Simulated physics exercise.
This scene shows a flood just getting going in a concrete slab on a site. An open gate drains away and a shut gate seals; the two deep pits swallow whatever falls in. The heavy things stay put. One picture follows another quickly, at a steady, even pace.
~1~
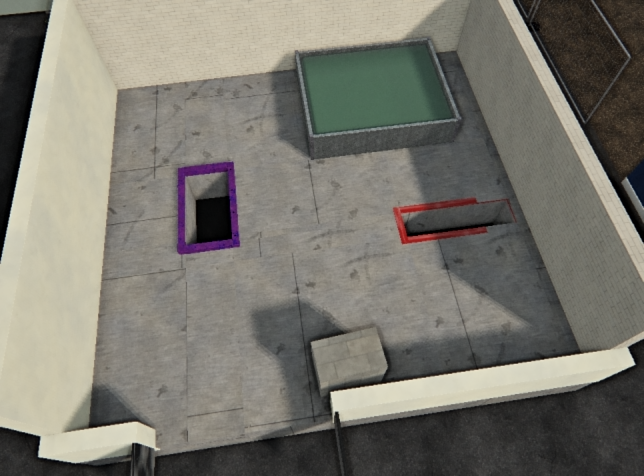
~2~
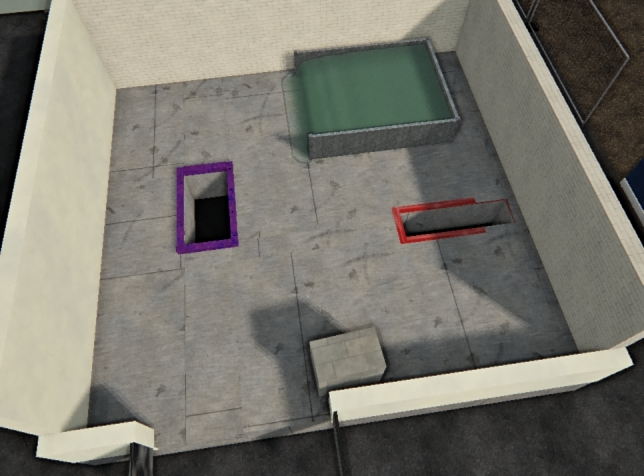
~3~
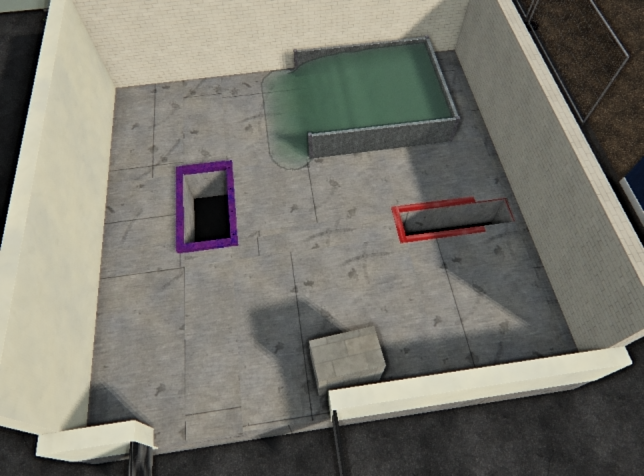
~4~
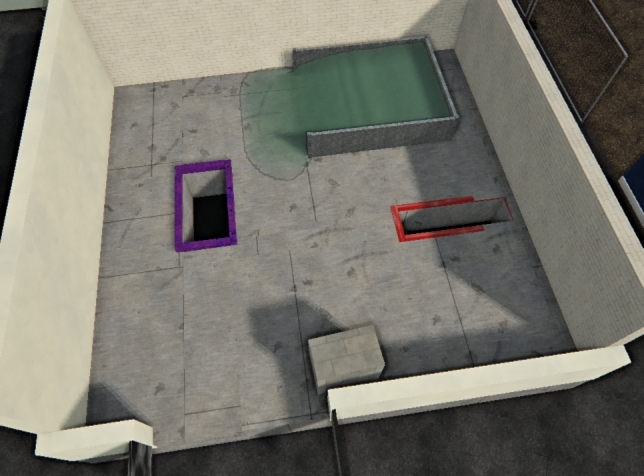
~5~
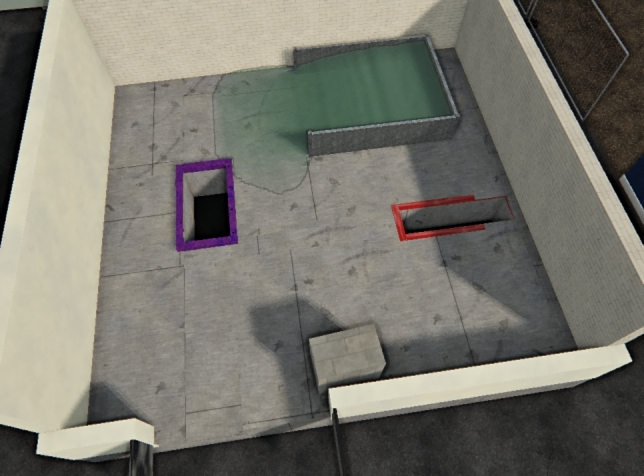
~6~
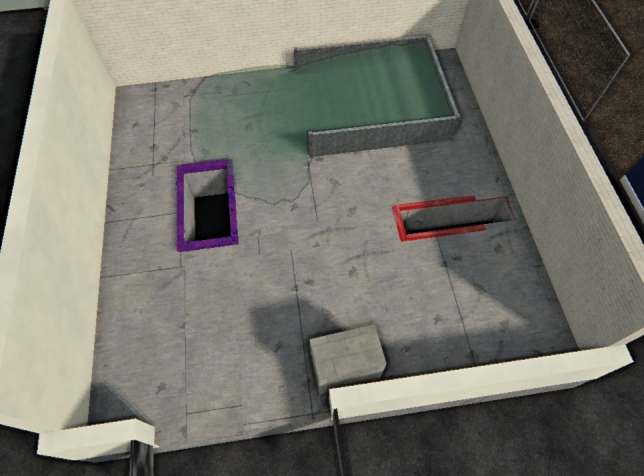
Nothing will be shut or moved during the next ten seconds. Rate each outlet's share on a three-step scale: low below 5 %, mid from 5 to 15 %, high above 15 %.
Scale: Gate - high, red pit - low, purple pit - mid.
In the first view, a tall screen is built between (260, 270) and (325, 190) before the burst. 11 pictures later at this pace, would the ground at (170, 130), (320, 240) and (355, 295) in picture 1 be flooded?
Taken in turn, the three points are soaked, unsoaked and unsoaked.
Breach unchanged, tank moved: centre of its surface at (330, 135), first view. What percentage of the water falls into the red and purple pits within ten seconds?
In per cent: Red 0, purple 25.
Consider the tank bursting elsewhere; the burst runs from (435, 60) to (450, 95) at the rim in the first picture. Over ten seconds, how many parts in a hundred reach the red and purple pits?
Red 35 %, purple 0 %.
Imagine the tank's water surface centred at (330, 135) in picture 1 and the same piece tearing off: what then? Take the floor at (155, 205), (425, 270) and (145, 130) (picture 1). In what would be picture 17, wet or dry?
In that order: No water, not flooded, flooded.
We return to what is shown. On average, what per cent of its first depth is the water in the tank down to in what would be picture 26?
26 percent or thereabouts.
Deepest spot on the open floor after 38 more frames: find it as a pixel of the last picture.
Approximate pixel: (92, 385).
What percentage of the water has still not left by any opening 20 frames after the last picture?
Close to 94 in a hundred.
A moment on, water covers 25 % of the floor; the gate 0 %, the red pit 0 %, the purple pit 1 %.
Next, water covers 30 % of the floor; the gate 0 %, the red pit 0 %, the purple pit 3 %.
Then, water covers 45 % of the floor; the gate 0 %, the red pit 0 %, the purple pit 5 %.
Later, water covers 60 % of the floor; the gate 7 %, the red pit 0 %, the purple pit 8 %.
In the end, water covers 75 % of the floor; the gate 22 %, the red pit 0 %, the purple pit 8 %.
